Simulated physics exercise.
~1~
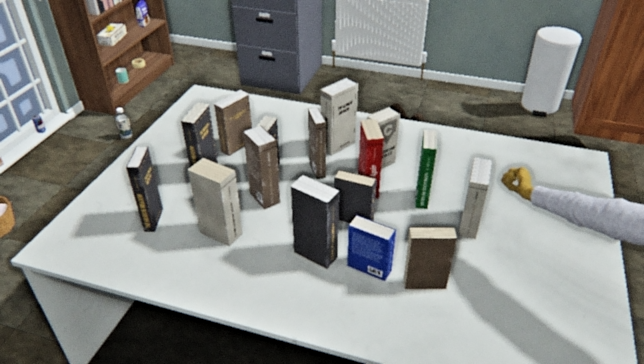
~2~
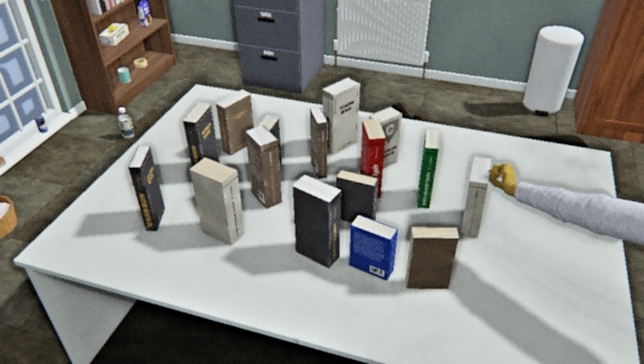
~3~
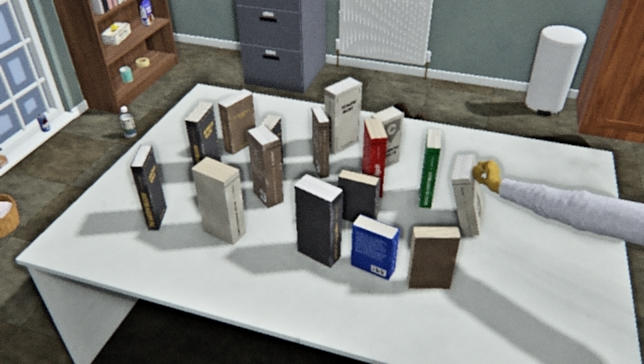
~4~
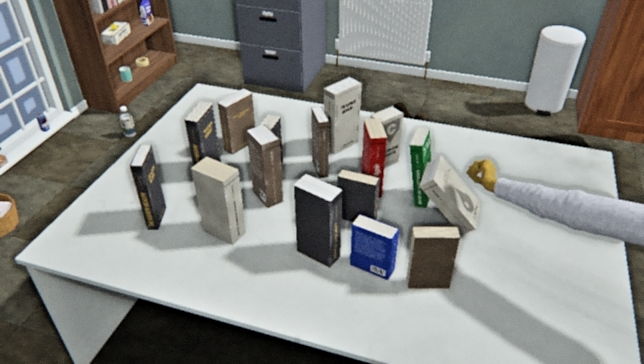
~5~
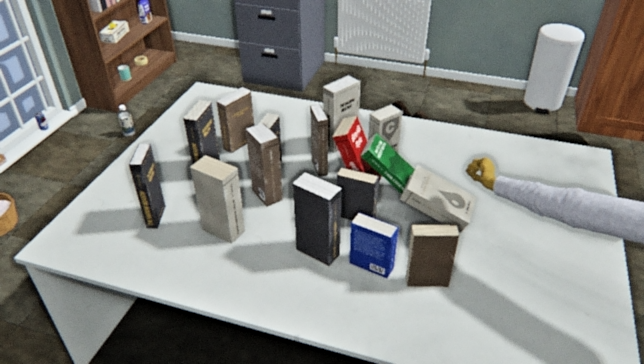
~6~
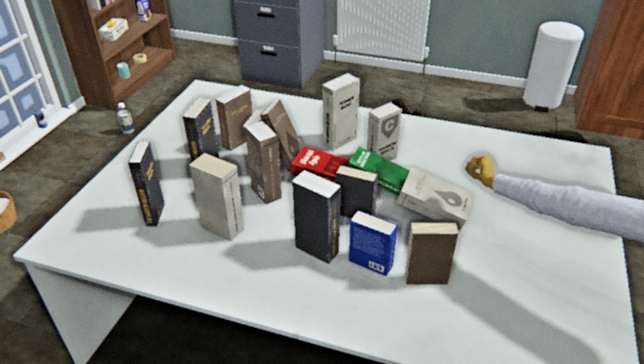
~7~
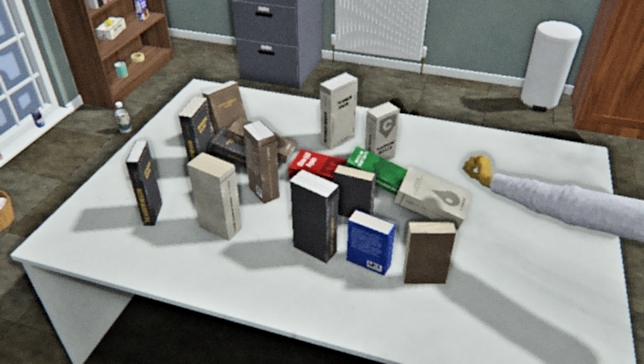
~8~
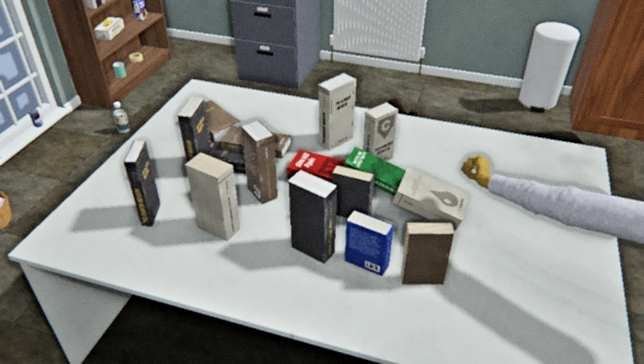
A grey-sleeved arm with a yellowish hand reaches in from the right over a white table, seen from above in a slightly swaying view, with shelves, a dark cabinet and a white bin behind. Thick books in black, brown, cream, red, green and blue stand scattered across it. The hand pushes the pale book at the right end, which tips left into the green one. The green book leans into the red, and both go down. The fall carries on leftward, toppling two brownish books further back. The hand stays still, while the blue book and several others remain standing.
